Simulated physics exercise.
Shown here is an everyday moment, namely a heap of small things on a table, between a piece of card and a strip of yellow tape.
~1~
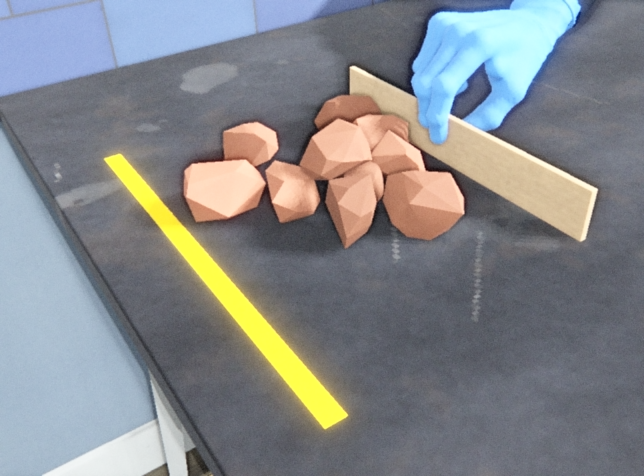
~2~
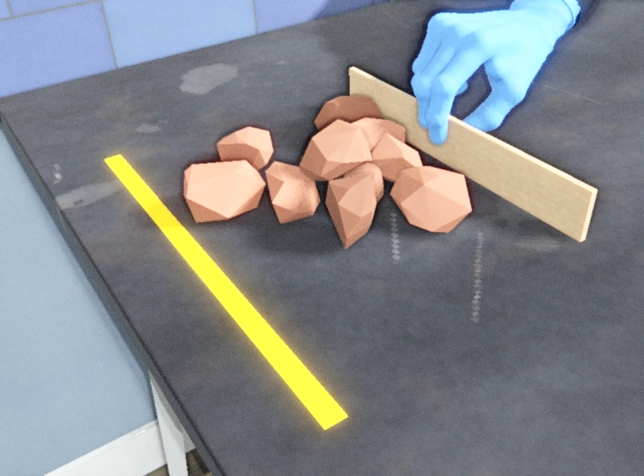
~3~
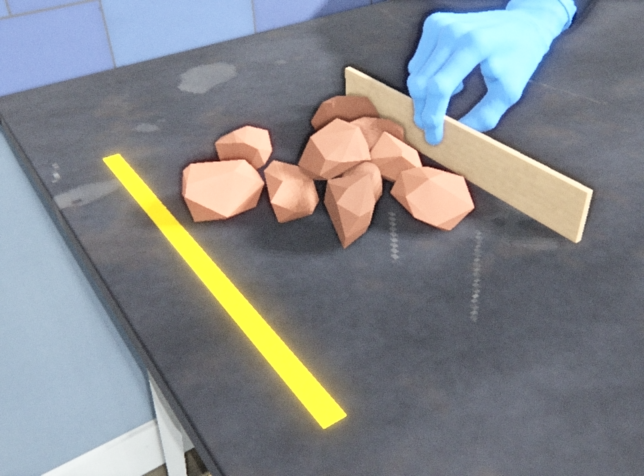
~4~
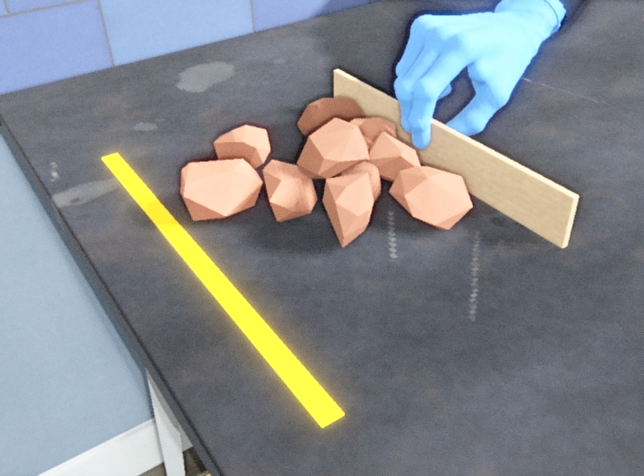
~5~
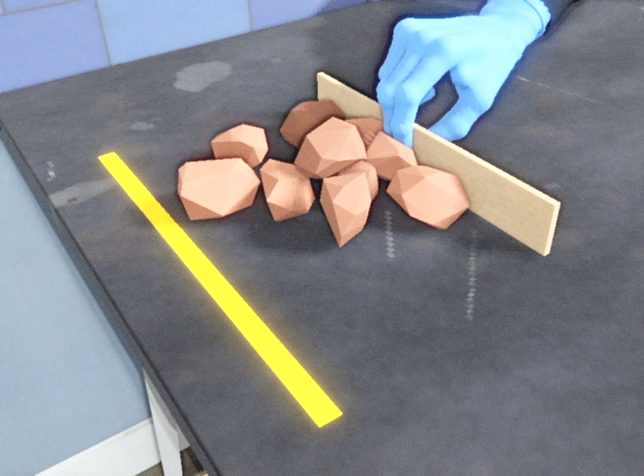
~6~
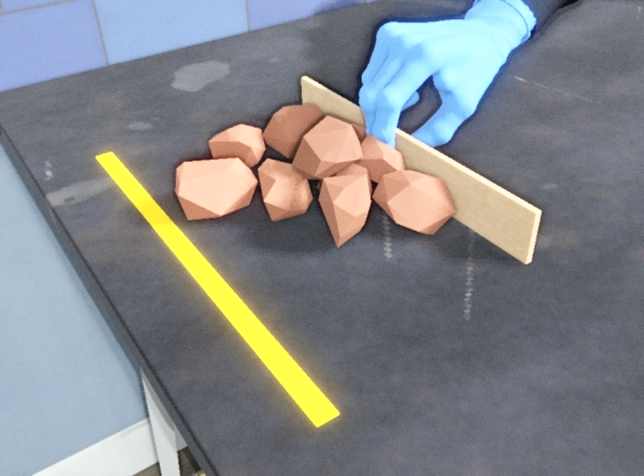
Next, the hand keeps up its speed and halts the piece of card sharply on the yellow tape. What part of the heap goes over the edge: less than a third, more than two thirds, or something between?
The amount that drops tops a third without reaching two thirds.
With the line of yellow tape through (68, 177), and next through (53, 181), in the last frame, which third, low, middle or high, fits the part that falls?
For the first place it's over two thirds, and for the second it's above two thirds.
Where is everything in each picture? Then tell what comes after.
In the first picture, piece of card (567, 202), at rest; yellow tape (120, 165), about a palm's width from the edge; edge at (113, 296); the heap (354, 182), lumps of rubble.
In the second picture, piece of card (567, 203), at rest.
In the third picture, piece of card (562, 203); the heap (353, 182), about a tenth pushed along.
In the fourth picture, piece of card (549, 209).
In the fifth picture, piece of card (531, 216); the heap (349, 181), roughly a third pushed along.
In the sixth picture, piece of card (512, 223); yellow tape (111, 163); edge at (105, 295); the heap (342, 184), roughly a third pushed along.
Just after the last frame, piece of card still moving, near (292, 171); heap all on the table, its front near (137, 194).
A moment on, piece of card stopped at the yellow tape; heap roughly a third over the edge.
Further on, piece of card stopped at the yellow tape; heap roughly half over the edge.
When it is over, piece of card stopped at the yellow tape; heap roughly half over the edge.
